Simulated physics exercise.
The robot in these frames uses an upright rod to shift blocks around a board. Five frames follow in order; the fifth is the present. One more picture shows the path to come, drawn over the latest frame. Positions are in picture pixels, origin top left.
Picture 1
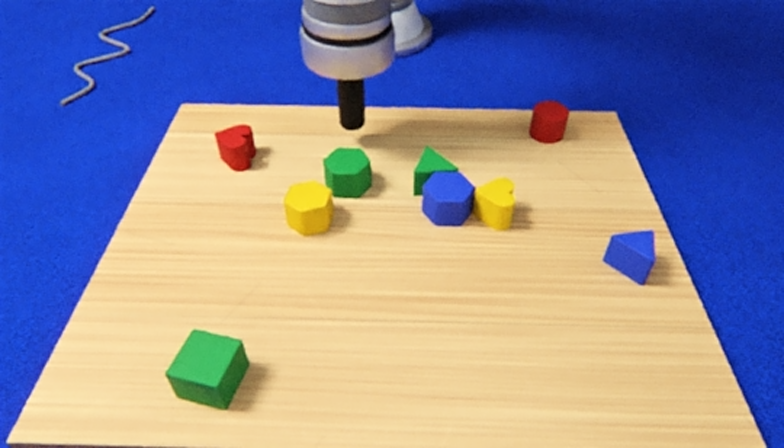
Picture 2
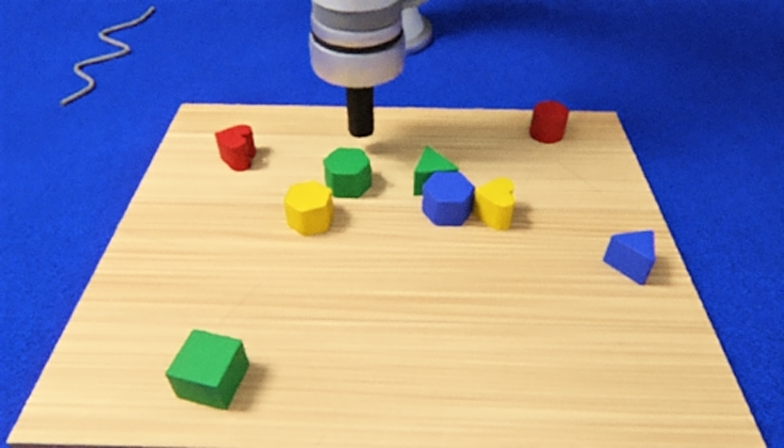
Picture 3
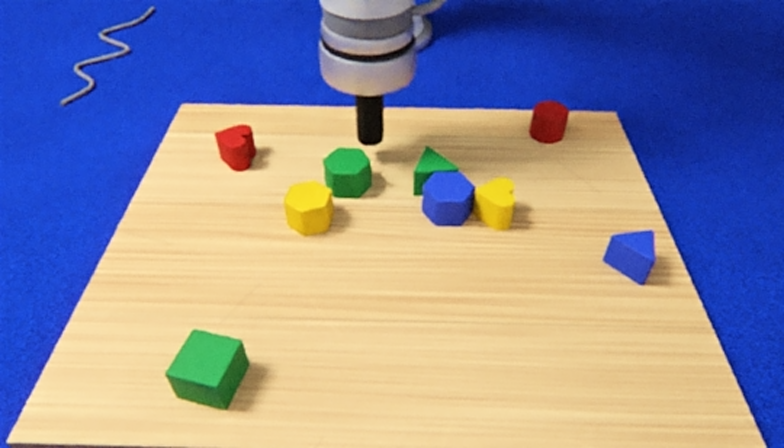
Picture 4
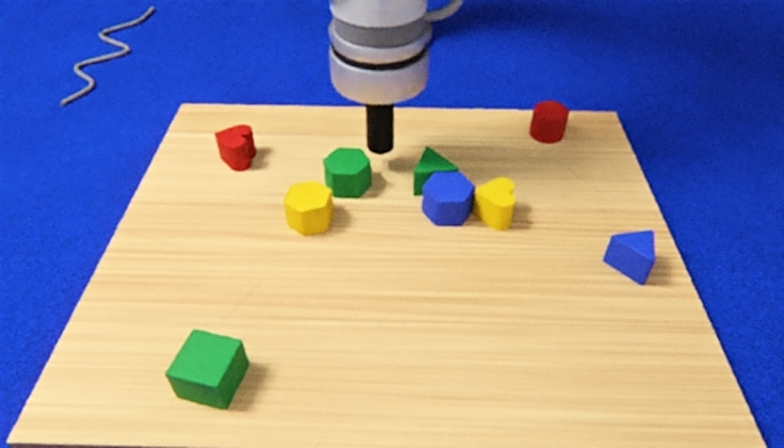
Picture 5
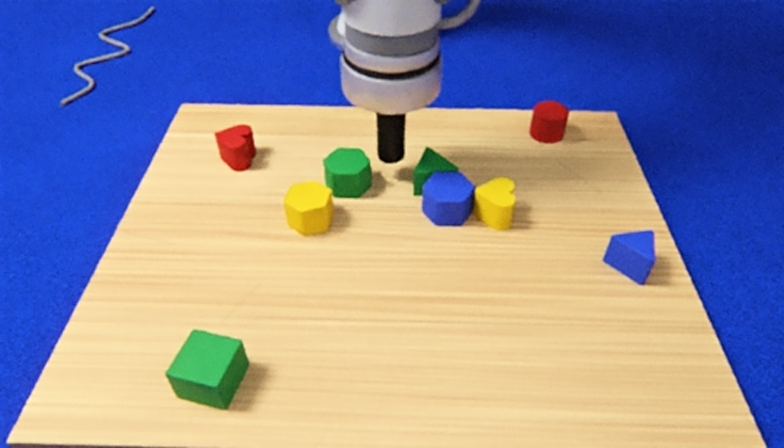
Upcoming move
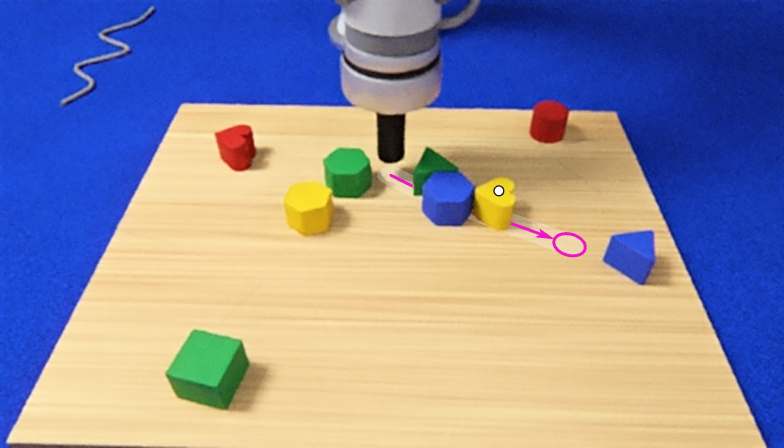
Robot arm with an upright black rod moving slowly right and toward the viewer, nearing still coloured blocks on a wooden board.
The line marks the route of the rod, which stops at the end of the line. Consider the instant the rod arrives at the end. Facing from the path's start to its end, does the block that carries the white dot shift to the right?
Final answer: Yes.
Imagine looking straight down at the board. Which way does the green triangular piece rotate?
Anticlockwise, looking down.
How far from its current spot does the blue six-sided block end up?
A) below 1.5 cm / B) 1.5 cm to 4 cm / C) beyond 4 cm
My pick is C.
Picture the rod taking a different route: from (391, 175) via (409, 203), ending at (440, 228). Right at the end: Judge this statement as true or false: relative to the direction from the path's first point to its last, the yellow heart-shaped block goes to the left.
Verdict: True.
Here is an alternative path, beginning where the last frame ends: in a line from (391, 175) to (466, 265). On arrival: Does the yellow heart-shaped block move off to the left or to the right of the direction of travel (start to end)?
Towards the left-hand side.
Drawn move, from (391, 175) through (473, 210) to (570, 245); the dot is on the yellow heart-shaped block.
On the path given first. One third of the way, rod (446, 181); green triangular piece (475, 166), turned 20° anticlockwise; blue six-sided block (468, 196), turned 40° clockwise; yellow heart-shaped block (509, 197), turned 45° anticlockwise.
Two thirds of the way, rod (508, 203); green triangular piece (495, 170), turned 85° anticlockwise; blue six-sided block (496, 220), turned 85° clockwise; yellow heart-shaped block (544, 212), turned 65° anticlockwise.
At the end, rod (575, 226); green six-sided block still; green triangular piece (495, 170), turned 85° anticlockwise; blue six-sided block (497, 220), turned 85° clockwise; yellow heart-shaped block (600, 243), turned 15° anticlockwise.
